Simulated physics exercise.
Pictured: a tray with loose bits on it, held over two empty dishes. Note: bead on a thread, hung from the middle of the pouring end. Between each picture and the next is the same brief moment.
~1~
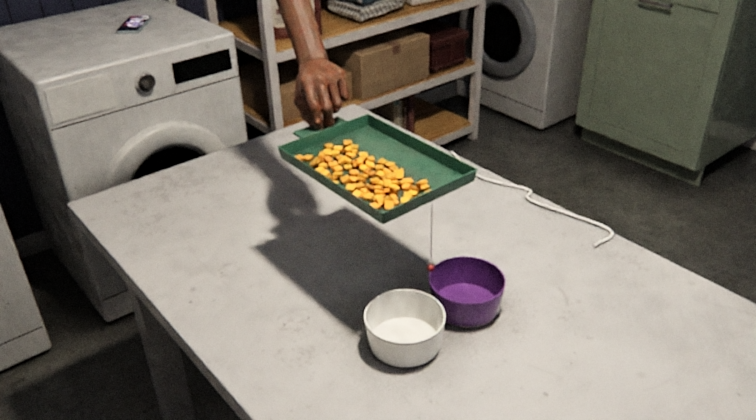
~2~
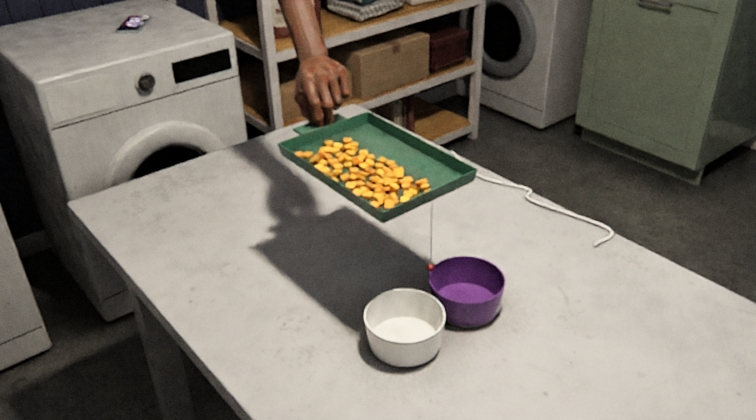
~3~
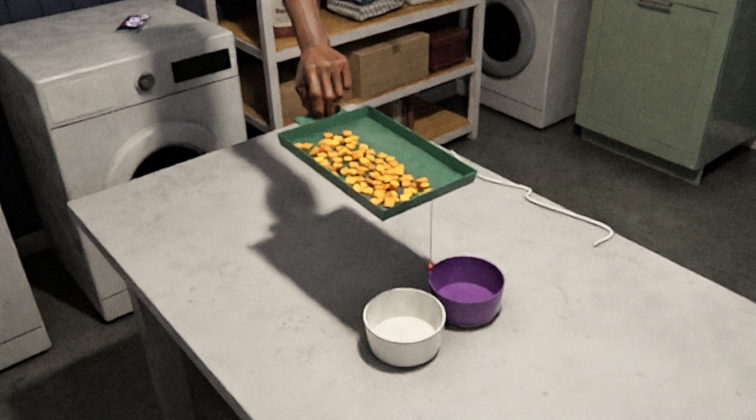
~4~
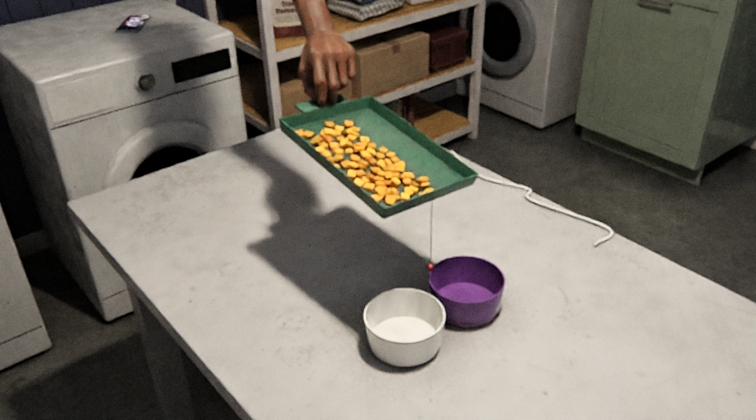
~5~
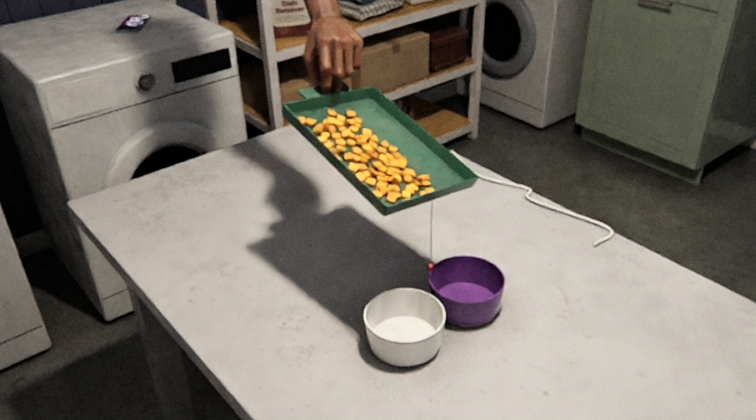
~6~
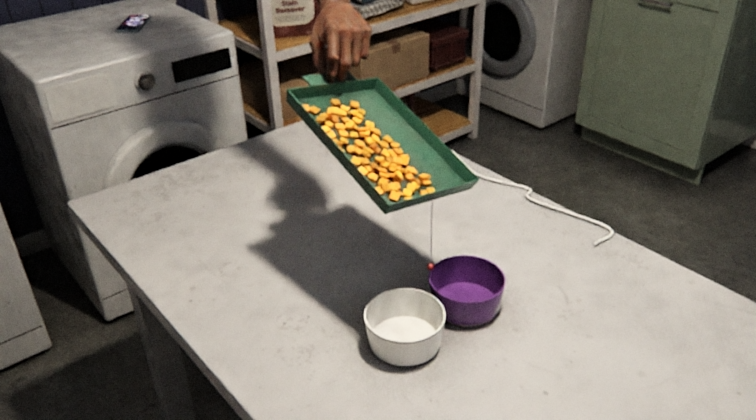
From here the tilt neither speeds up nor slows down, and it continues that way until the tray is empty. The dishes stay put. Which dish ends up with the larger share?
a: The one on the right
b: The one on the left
(a) The one on the right.
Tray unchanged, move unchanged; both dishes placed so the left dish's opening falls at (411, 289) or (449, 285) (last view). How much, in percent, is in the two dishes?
Close to 90 %, followed by close to 60 %.
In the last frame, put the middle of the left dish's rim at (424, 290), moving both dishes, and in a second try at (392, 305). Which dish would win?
First try: The rightmost dish. Second try: The rightmost dish.
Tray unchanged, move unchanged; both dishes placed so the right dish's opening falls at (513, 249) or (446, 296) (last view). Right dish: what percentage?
I'd say about 20 percent, followed by about 10 percent.
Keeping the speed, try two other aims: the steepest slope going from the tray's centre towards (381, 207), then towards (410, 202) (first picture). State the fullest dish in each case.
Results - the dish on the left side first, the dish on the left side second.
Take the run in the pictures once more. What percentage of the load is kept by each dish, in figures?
0 percent ends in the left dish, 60 percent in the right.
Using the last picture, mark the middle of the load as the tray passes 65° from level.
Somewhere about (444, 175).
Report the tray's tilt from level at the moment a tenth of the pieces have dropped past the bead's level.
Angle reached: About 80°.
Soon after the last picture, tray tipped steeply; nearly all on the tray; a stray few in the air.
A little later, tray tipped past a quarter turn; about half on the tray; about a quarter in the right dish; about a quarter outside both; a stray few in the air.
Later still, tray tipped past a quarter turn; about half in the right dish; about half outside both.
At rest, tray tipped past a quarter turn; none in the left dish; about half in the right dish; about half outside both.
